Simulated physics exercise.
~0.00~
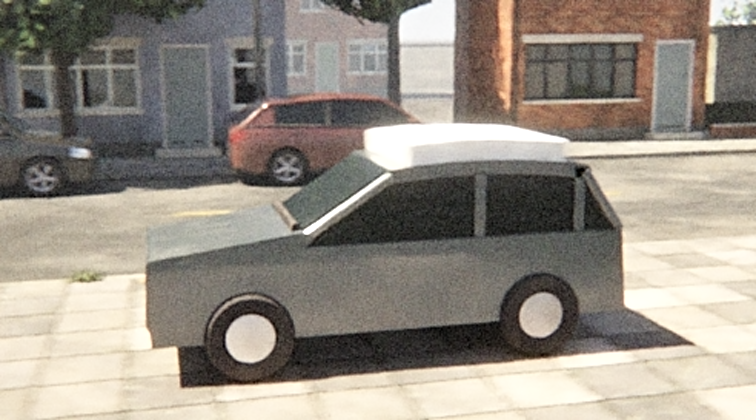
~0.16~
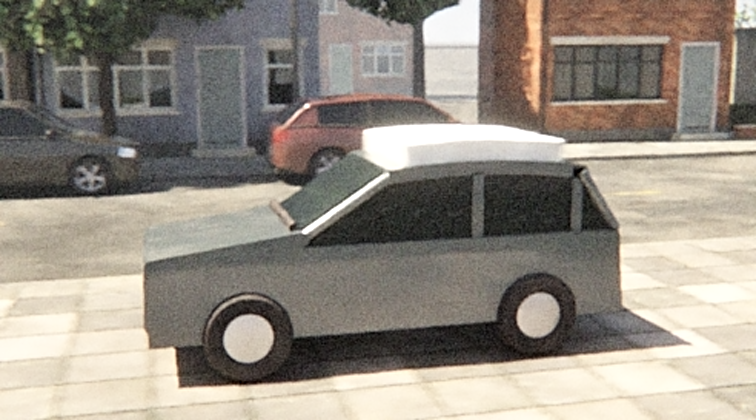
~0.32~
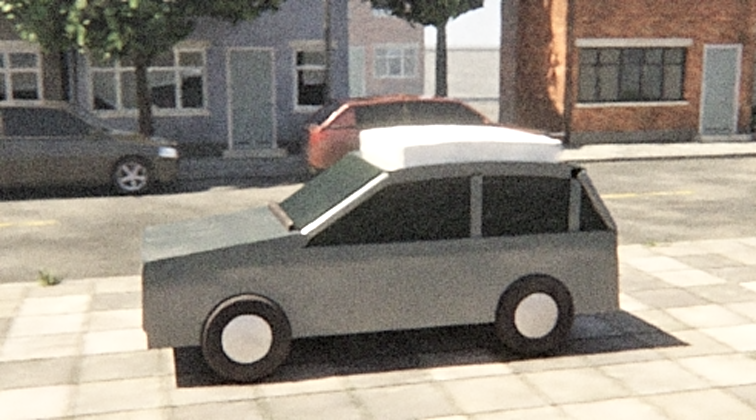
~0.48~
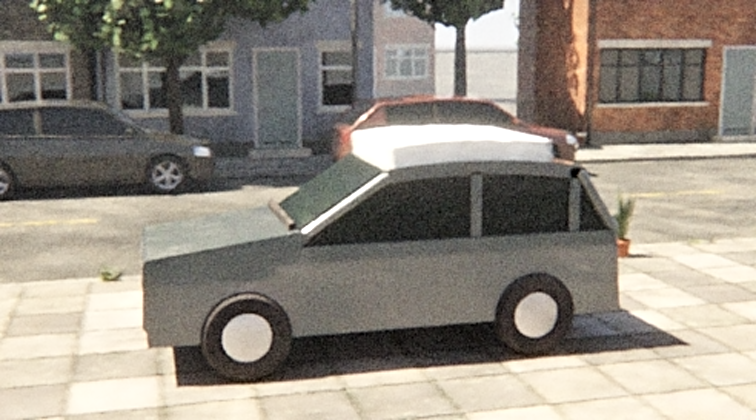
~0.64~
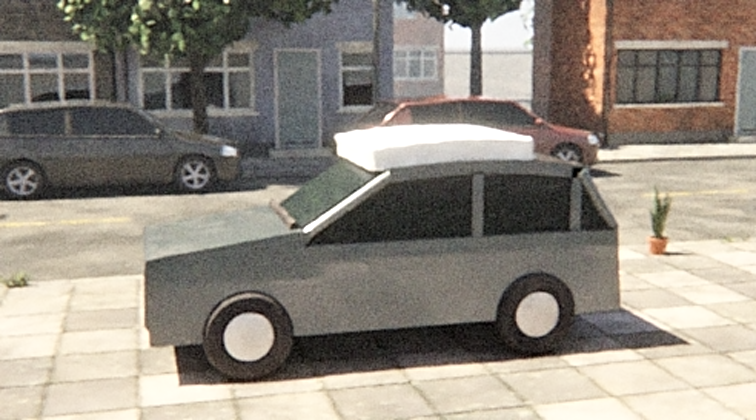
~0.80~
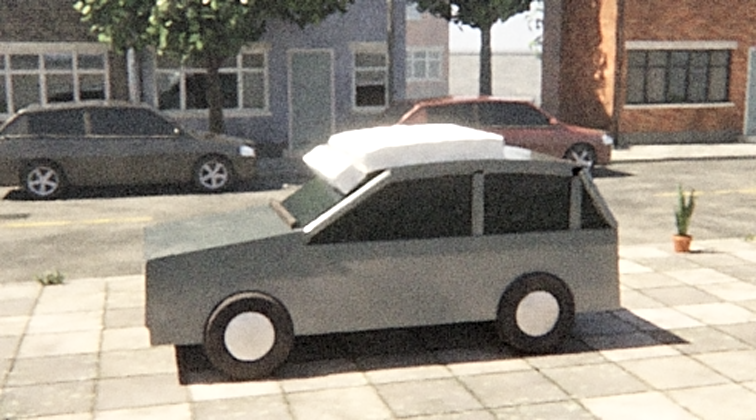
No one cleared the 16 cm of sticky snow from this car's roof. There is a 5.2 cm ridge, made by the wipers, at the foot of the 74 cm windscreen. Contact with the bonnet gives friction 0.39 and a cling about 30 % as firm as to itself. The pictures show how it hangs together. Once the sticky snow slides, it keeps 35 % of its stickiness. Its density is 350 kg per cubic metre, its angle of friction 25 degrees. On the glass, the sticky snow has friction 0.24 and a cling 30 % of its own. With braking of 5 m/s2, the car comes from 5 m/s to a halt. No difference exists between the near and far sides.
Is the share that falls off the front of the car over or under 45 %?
Result: Greater than 45 %.
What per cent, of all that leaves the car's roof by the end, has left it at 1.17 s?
Roughly 100 percent.
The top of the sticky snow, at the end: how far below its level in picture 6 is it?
Roughly 50 cm.
By 1.17 s, none of the snow is on the roof, 55 % on the glass, 45 % on the bonnet and none has gone off the nose.
By 1.62 s, none of the snow is on the roof, 3 % on the glass, 80 % on the bonnet and 16 % has gone off the nose.
By 2.06 s, none of the snow is on the roof, 3 % on the glass, 38 % on the bonnet and 59 % has gone off the nose.
By 2.50 s, none of the snow is on the roof, 3 % on the glass, 30 % on the bonnet and 67 % has gone off the nose.
By 2.70 s, at the end, none of the snow is on the roof, 3 % on the glass, 30 % on the bonnet and 67 % has gone off the nose.
